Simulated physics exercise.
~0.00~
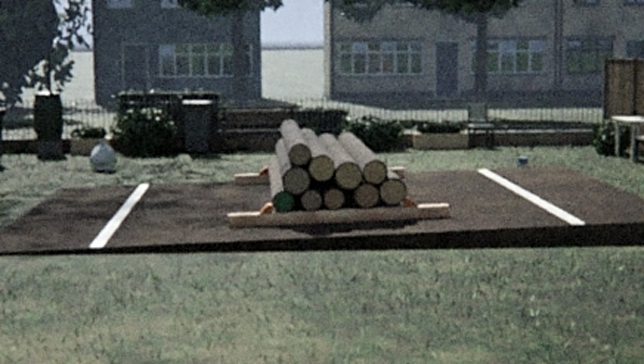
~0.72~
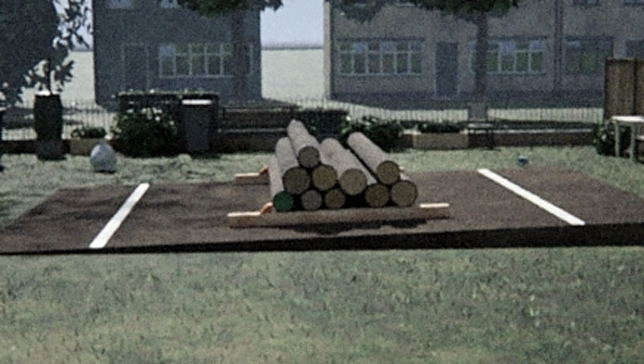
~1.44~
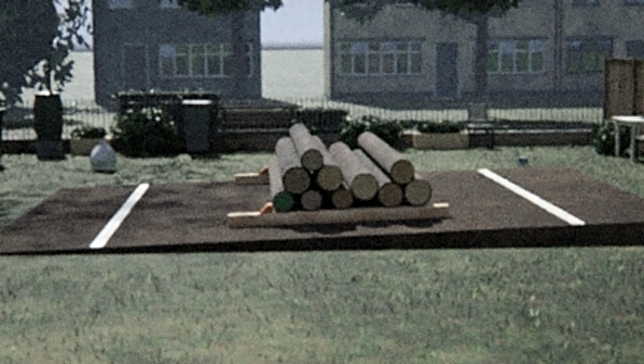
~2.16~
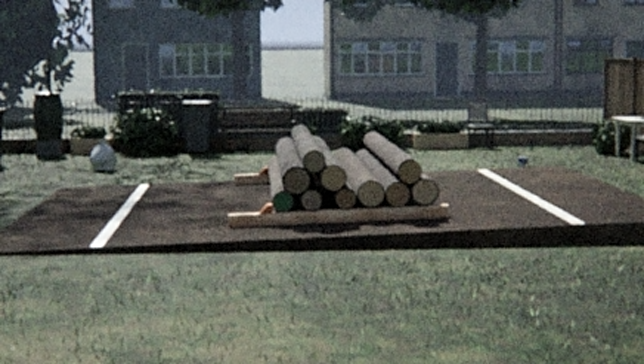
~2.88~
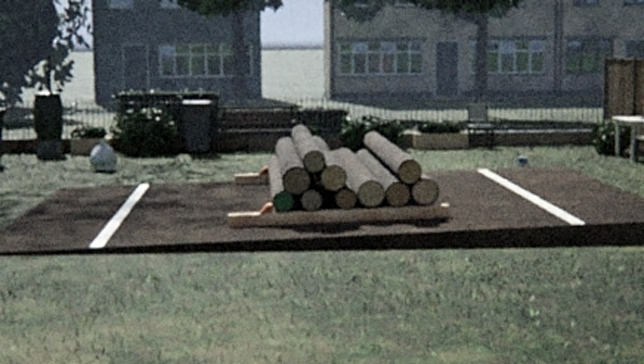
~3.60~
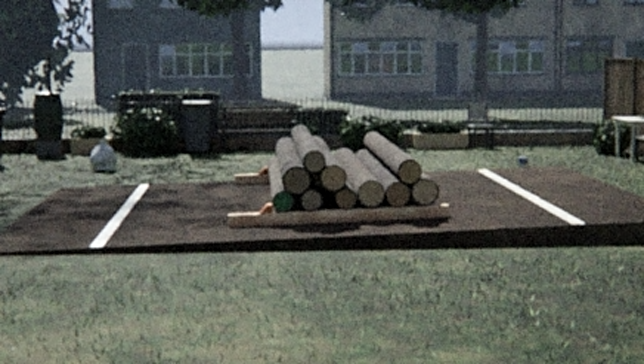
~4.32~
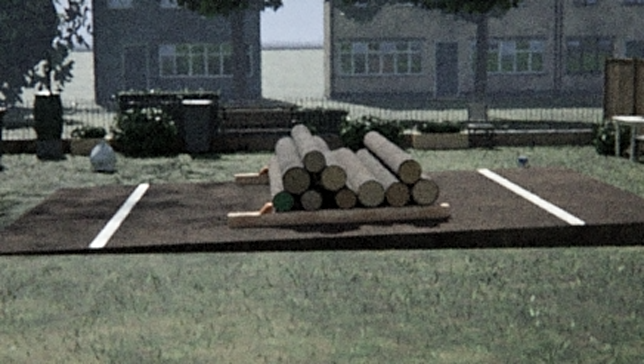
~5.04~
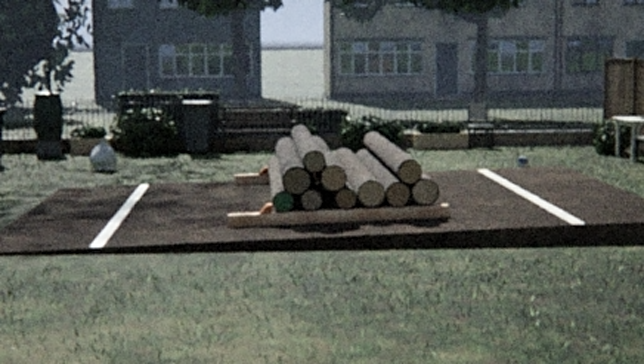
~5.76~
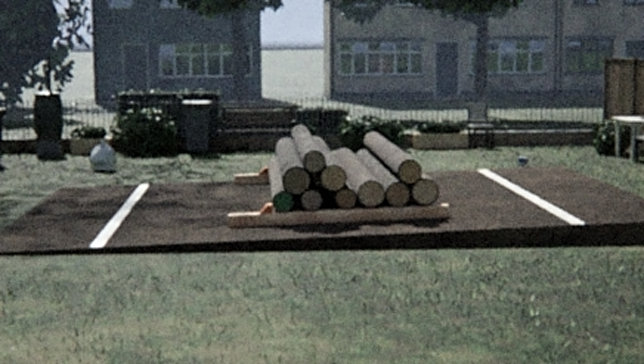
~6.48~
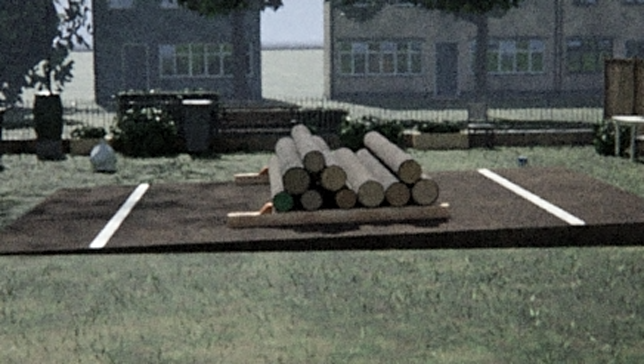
At first, a stack of timber poles, seen end-on, rests on low wooden bearers across a dark pad, with a white line on either side and houses behind. The stack then loosens toward the right, and its right-hand poles shift outward along the bearers. As the gaps open, upper poles sink down among the lower ones, leaving the pile lower and wider on that side. The green-marked pole at the bottom left stays in its place. The spreading soon stops, and the poles lie still on the bearers, green included, with none reaching either white line.
